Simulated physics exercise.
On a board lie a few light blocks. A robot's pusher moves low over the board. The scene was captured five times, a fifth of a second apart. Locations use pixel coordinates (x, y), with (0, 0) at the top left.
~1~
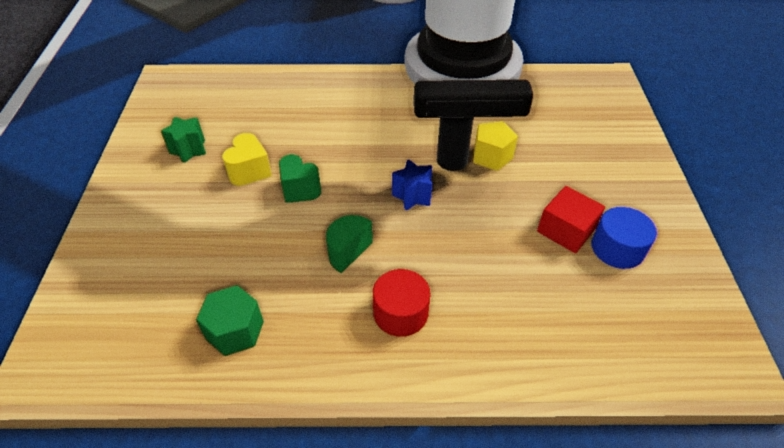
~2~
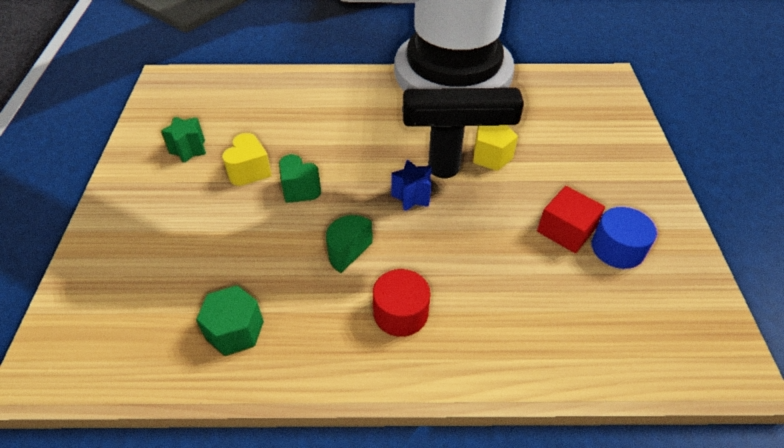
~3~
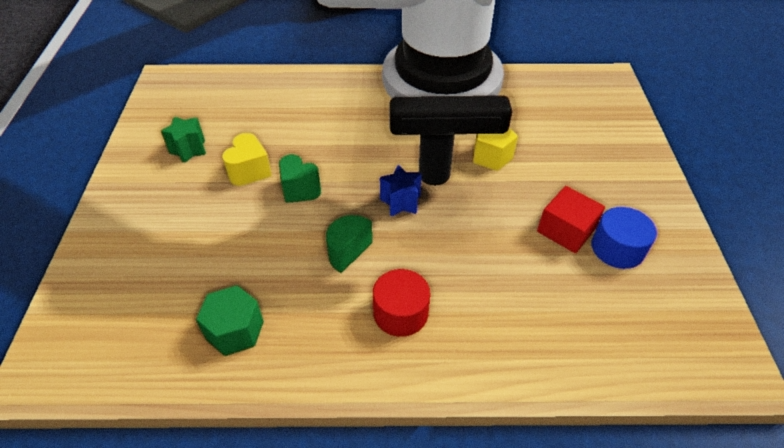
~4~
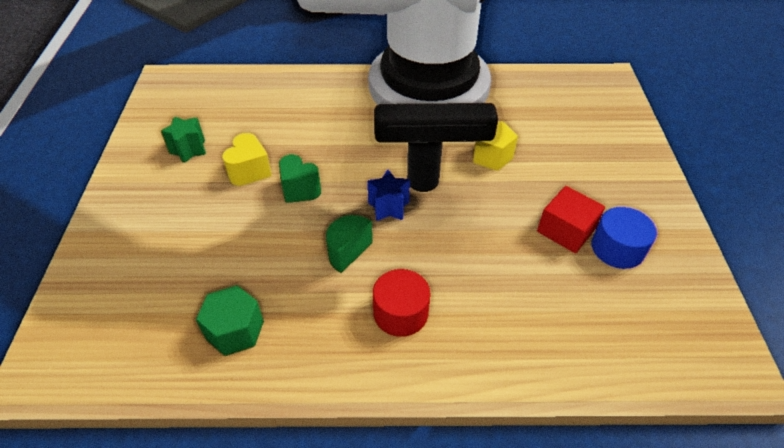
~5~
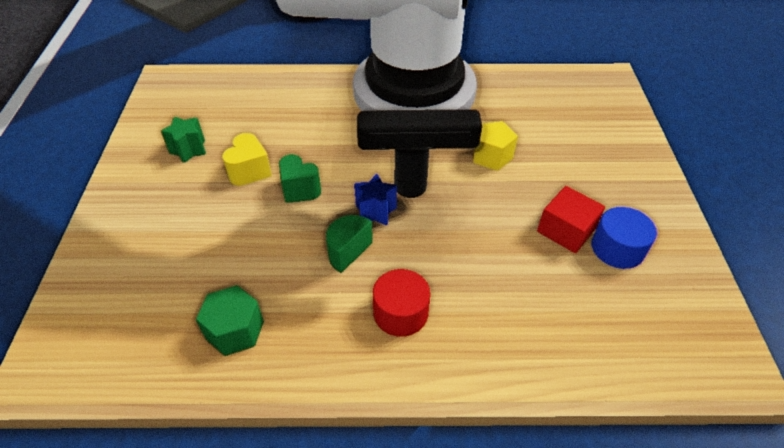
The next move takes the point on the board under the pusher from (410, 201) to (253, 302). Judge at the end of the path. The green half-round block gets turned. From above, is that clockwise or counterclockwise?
I'd predict that, seen from above, the green half-round block rotates counter-clockwise.
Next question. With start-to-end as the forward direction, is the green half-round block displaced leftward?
Yes
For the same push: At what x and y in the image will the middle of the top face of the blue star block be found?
Its top middle is near (323, 204).
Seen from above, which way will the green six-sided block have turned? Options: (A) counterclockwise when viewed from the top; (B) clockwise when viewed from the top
B: Clockwise when viewed from the top.
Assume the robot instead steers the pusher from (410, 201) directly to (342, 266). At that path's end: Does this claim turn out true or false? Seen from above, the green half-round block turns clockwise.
Verdict: True.
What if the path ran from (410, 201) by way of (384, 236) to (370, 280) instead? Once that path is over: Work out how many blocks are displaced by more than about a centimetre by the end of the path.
I count two.
The first path, step by step. One third of the way, pusher at (362, 219); green half-round block at (335, 237); blue star block at (333, 200), turned 75° clockwise.
Two thirds of the way, pusher at (309, 253); green half-round block at (285, 279), turned 25° anticlockwise; blue star block at (323, 204), turned 115° clockwise.
At the end, pusher at (249, 289); green six-sided block at (212, 326), turned 45° clockwise; green heart block not moved; green half-round block at (263, 319), turned 85° anticlockwise; blue star block at (323, 204), turned 115° clockwise.
